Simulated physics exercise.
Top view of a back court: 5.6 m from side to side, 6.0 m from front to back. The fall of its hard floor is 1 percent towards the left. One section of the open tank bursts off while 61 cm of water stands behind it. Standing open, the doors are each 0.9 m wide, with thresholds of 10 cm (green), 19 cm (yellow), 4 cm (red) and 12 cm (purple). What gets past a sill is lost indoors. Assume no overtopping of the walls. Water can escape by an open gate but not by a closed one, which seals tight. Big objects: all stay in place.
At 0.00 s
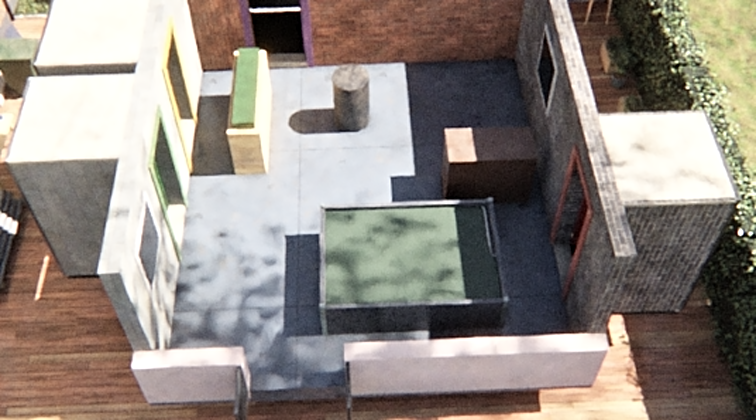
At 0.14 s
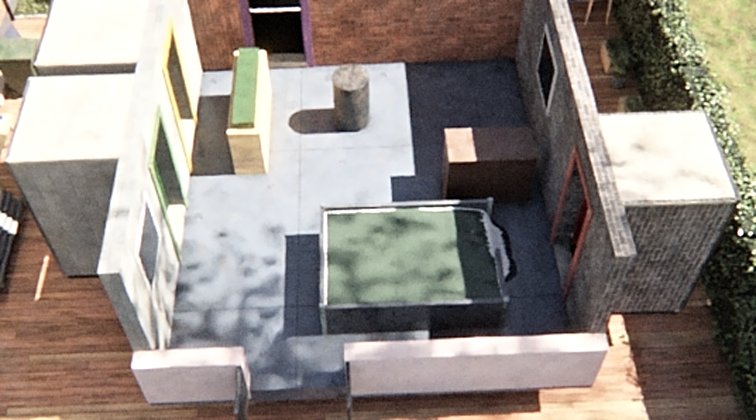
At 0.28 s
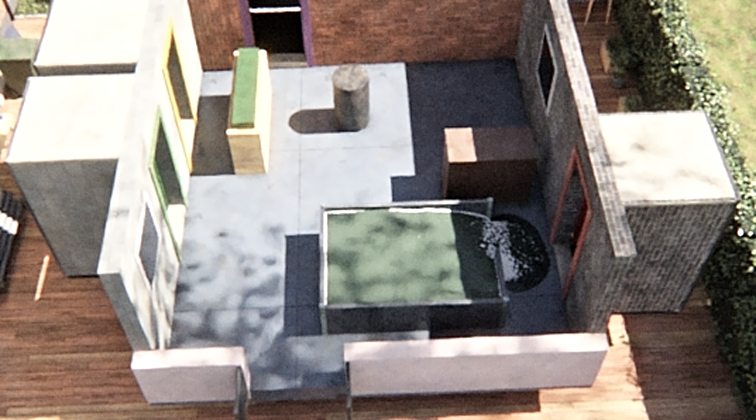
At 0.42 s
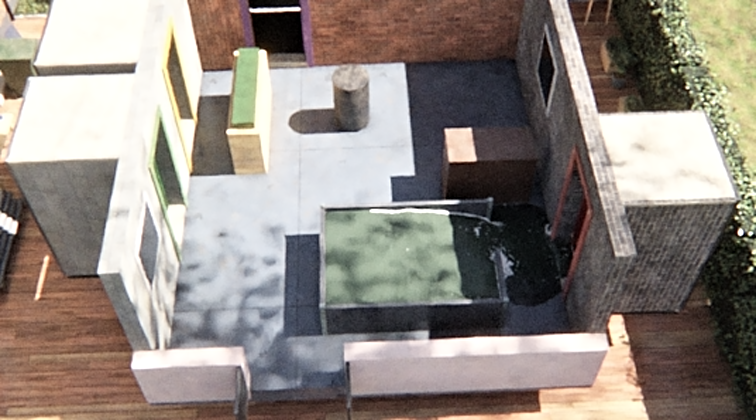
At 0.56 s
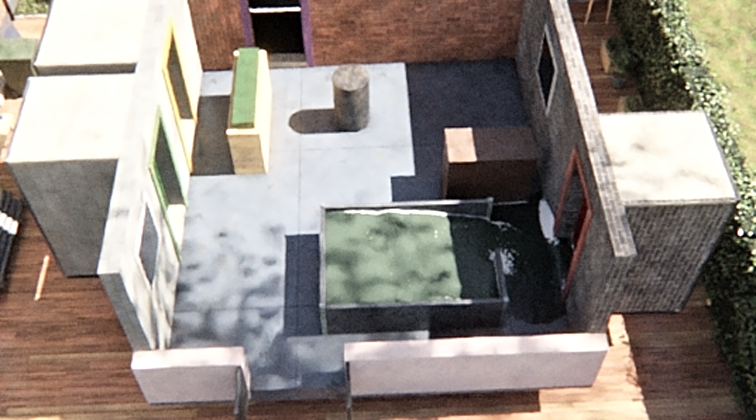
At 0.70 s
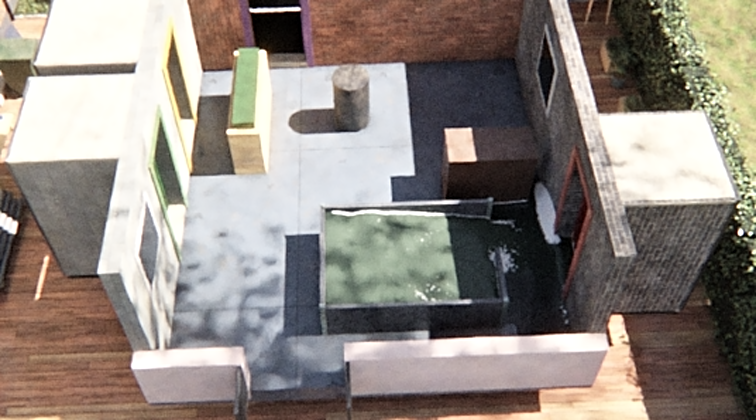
In a walled back court seen from above, an open tank of green water stands full and still near a low pinkish front wall. Water bursts out of its right side and spreads in a dark, foam-flecked pool across the paving, reaching the right-hand wall, where white splashes rise beside the red-framed doorway.
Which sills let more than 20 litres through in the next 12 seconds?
At the green door it looks set to land under the limit; at the yellow door it looks set to land under the limit; at the red door it looks set to land over the limit; at the purple door it looks set to land under the limit.
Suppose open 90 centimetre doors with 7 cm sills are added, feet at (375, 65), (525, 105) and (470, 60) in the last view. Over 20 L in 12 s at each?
In sequence the answers are less than that, less than that and more than that.
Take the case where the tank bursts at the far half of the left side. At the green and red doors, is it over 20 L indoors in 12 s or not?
At green the amount is higher than the mark, while at red it is beneath the mark.
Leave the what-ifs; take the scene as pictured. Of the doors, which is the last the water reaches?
The yellow door.
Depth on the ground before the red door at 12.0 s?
The depth comes to around 7.0 centimetres.
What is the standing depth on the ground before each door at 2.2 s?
Centimetres: Green 0 / yellow 0 / red 18 / purple 0.
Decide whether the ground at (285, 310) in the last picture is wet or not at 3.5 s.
By then the spot is spared.
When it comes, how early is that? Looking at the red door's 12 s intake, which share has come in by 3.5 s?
About 60 per cent.
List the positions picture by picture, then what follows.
The open tank at (410, 255) is whole and still, 61 cm deep, in the first frame.
Water pours out at (489, 243) and has run 0.5 m, to a hidden place; typically 9 cm deep outside, 61 cm at the open tank's back, in the second frame.
The front is at (544, 262), 0.8 m from the gap at (489, 245); 0.8 m2 of floor is under water; 61 cm left at the back of the open tank, in the third frame.
The front is at (572, 253), 1.2 m from the gap at (489, 246); 1.5 m2 of floor is under water; 61 cm left at the back of the open tank, in the fourth frame.
Water pours out at (489, 245) and has run 1.5 m, to (566, 310); typically 7 cm deep outside, 61 cm at the open tank's back, in the fifth frame.
The front is at (571, 333), 1.7 m from the gap at (489, 245); 2.1 m2 of floor is under water; 61 cm left at the back of the open tank, in the sixth frame.
After 1.4 s water covers 10 % of the floor and is deepest (41 cm) near (549, 223); green door not reached, yellow door not reached, red door 15 cm at the sill, 152 L in, purple door not reached.
After 2.2 s water covers 25 % of the floor and is deepest (36 cm) near (539, 233); green door not reached, yellow door not reached, red door 18 cm at the sill, 319 L in, purple door not reached.
After 3.5 s water covers 40 % of the floor and is deepest (24 cm) near (539, 233); green door not reached, yellow door not reached, red door 17 cm at the sill, 508 L in, purple door not reached.
After 7.0 s water covers 75 % of the floor and is deepest (14 cm) near (540, 242); green door 4 cm at the sill, 0 L in, yellow door 6 cm at the sill, 0 L in, red door 11 cm at the sill, 753 L in, purple door 4 cm at the sill, 0 L in.
After 12.0 s water covers 90 % of the floor and is deepest (8 cm) near (169, 354); green door 6 cm at the sill, 0 L in, yellow door 5 cm at the sill, 0 L in, red door 7 cm at the sill, 860 L in, purple door 5 cm at the sill, 0 L in.
